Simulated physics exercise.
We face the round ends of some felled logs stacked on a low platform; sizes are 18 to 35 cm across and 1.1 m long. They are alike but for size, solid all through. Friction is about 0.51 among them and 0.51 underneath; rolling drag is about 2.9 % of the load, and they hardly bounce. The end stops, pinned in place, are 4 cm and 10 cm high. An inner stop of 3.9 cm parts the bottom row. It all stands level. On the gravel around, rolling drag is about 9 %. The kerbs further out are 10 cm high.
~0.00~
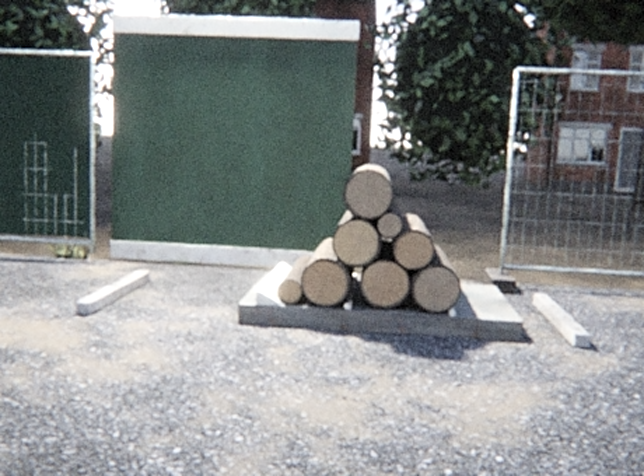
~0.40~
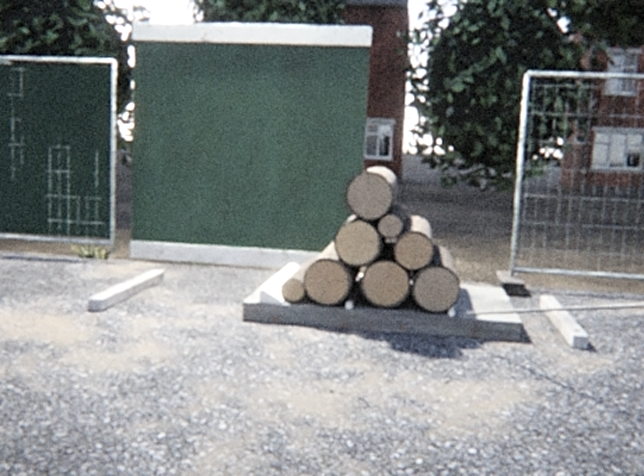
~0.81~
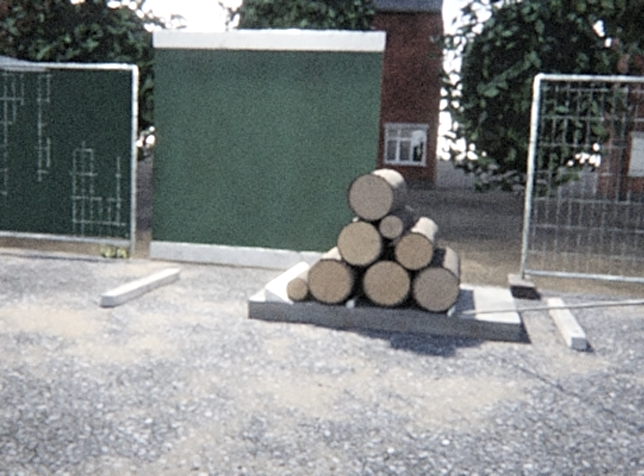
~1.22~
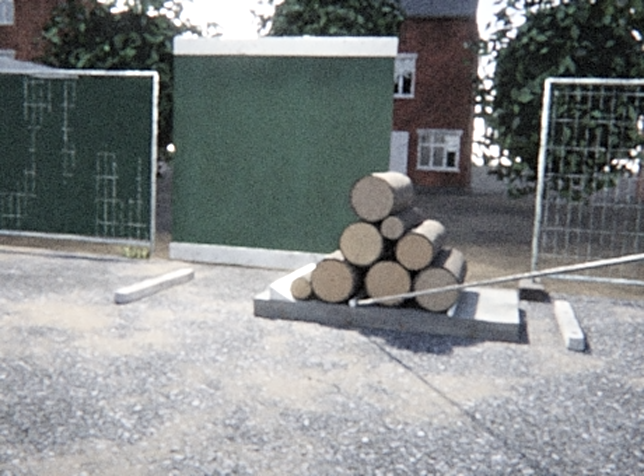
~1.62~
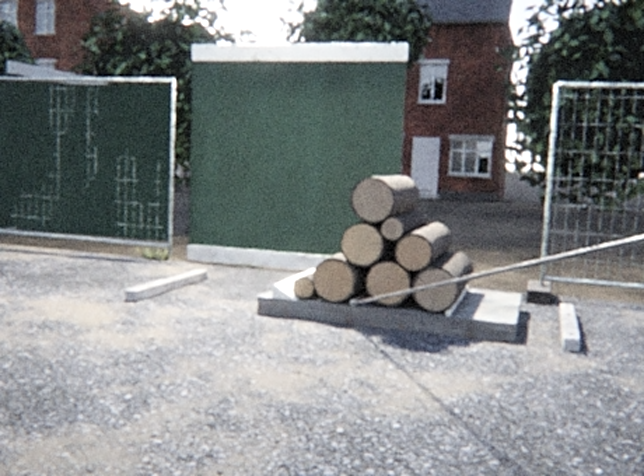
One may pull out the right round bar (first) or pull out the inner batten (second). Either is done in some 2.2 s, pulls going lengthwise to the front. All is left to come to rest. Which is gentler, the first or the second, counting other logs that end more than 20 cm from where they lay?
The second is the gentler one.
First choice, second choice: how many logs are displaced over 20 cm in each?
With the first 4, with the second 0.
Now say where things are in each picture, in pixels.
In the first frame, 8 logs, 4 on the base, highest (368, 195); left chock (10 cm) (259, 291); right round bar (4 cm) (453, 311); inner batten (3.9 cm) (348, 305); kerbs (87, 300) and (580, 331).
Nothing has moved, the pointer shows the first choice, the right round bar at (452, 311), in the second frame.
Nothing has moved, the pointer shows the first choice, the right round bar at (451, 311); bottom ones (296, 289) (330, 281) (387, 284) (436, 289), in the third frame.
Nothing has moved, the pointer shows the second choice, the inner batten at (352, 301), in the fourth frame.
Nothing has moved, the pointer shows the second choice, the inner batten hidden, in the fifth frame.
First choice, 3.12 s in, 4 now displaced over 20 cm; the one last seen at (372, 200) 50 cm right and 24 cm down.
First choice, at rest by 6.3 s, 4 moved over 20 cm; 1 over the right kerb; the one last seen at (372, 200) 2.8 m right and 76 cm down; top of the pile 77 cm high, from 1.1 m.
Second choice, 2.50 s in, 0 now displaced over 20 cm.
Second choice, at rest by 2.8 s, 0 moved over 20 cm; not one over the kerbs; top of the pile 1.1 m high, from 1.1 m.
